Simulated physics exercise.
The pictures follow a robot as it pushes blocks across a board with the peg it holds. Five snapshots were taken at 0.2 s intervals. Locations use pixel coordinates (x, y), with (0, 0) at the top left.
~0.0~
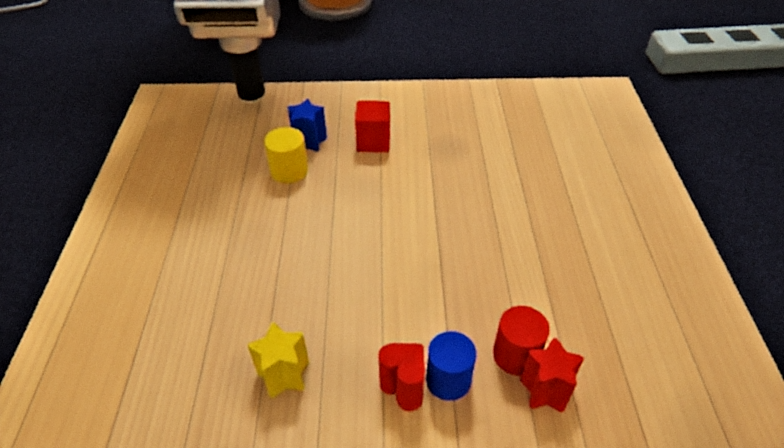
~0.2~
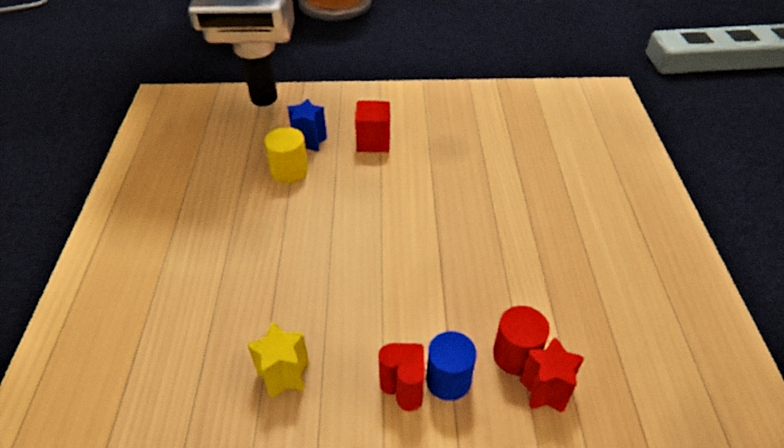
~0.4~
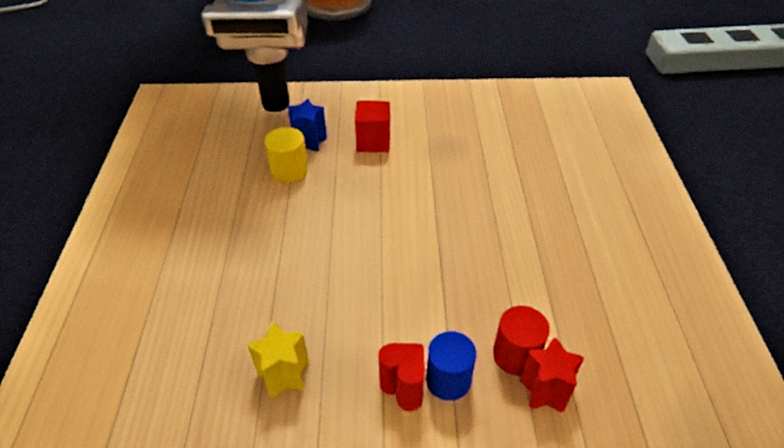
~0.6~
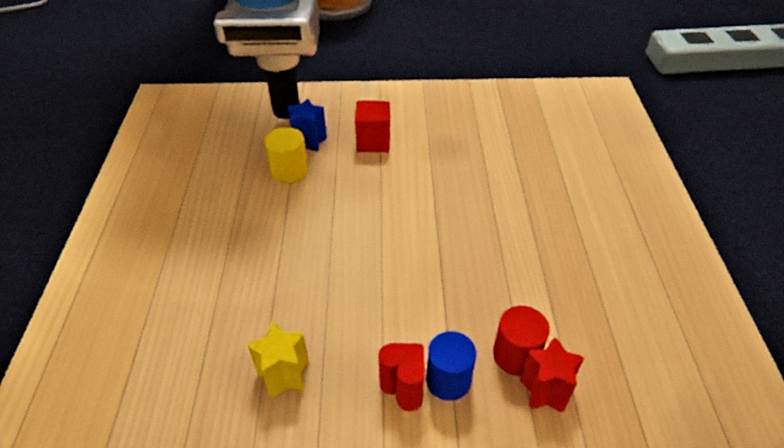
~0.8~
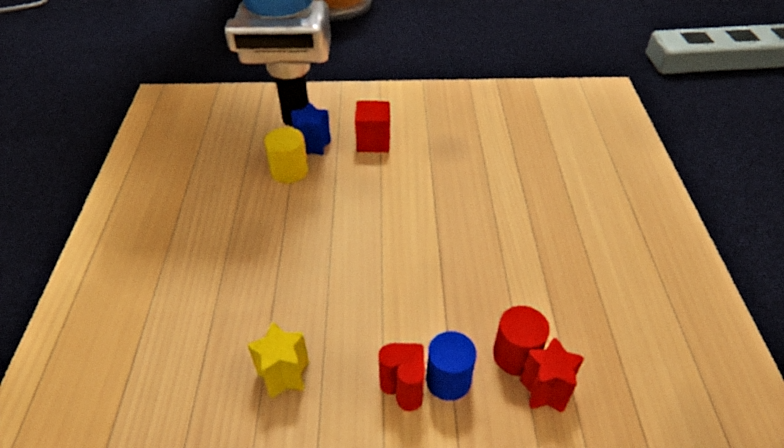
At first, a robot arm's dark peg is at the top left edge of a wooden board scattered with red, blue and yellow blocks. The peg moves right and slightly down toward the blue star-shaped block, then reaches it and nudges it slightly, while the other blocks stay still.
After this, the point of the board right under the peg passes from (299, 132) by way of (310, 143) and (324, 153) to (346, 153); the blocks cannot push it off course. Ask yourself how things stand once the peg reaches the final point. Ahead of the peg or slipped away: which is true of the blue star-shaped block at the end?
I predict the peg has moved past it.
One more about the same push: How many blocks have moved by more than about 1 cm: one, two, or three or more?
The count is one.
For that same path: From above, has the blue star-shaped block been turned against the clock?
No
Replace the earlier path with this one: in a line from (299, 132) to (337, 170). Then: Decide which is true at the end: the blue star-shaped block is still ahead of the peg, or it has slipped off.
Still leading.
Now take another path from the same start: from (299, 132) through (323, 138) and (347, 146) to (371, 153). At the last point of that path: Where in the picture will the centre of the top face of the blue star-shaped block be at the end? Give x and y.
Near (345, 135).
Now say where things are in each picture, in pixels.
In the first frame, lower end of the peg at (252, 93), tops of blocks, yellow disc at (284, 139), blue star-shaped block at (305, 110), red square at (373, 110).
In the second frame, peg at (264, 98), blocks as before.
In the third frame, peg at (276, 104), blocks as before.
In the fourth frame, peg at (287, 111), blocks as before.
In the fifth frame, peg at (297, 119), yellow disc at (284, 139), blue star-shaped block at (309, 114), red square at (373, 110).
The first path, step by step. Halfway along, peg at (314, 136); blue star-shaped block at (328, 132).
At the end, peg at (345, 139); yellow disc not moved; blue star-shaped block at (348, 140), turned 25° clockwise; red square at (375, 109).
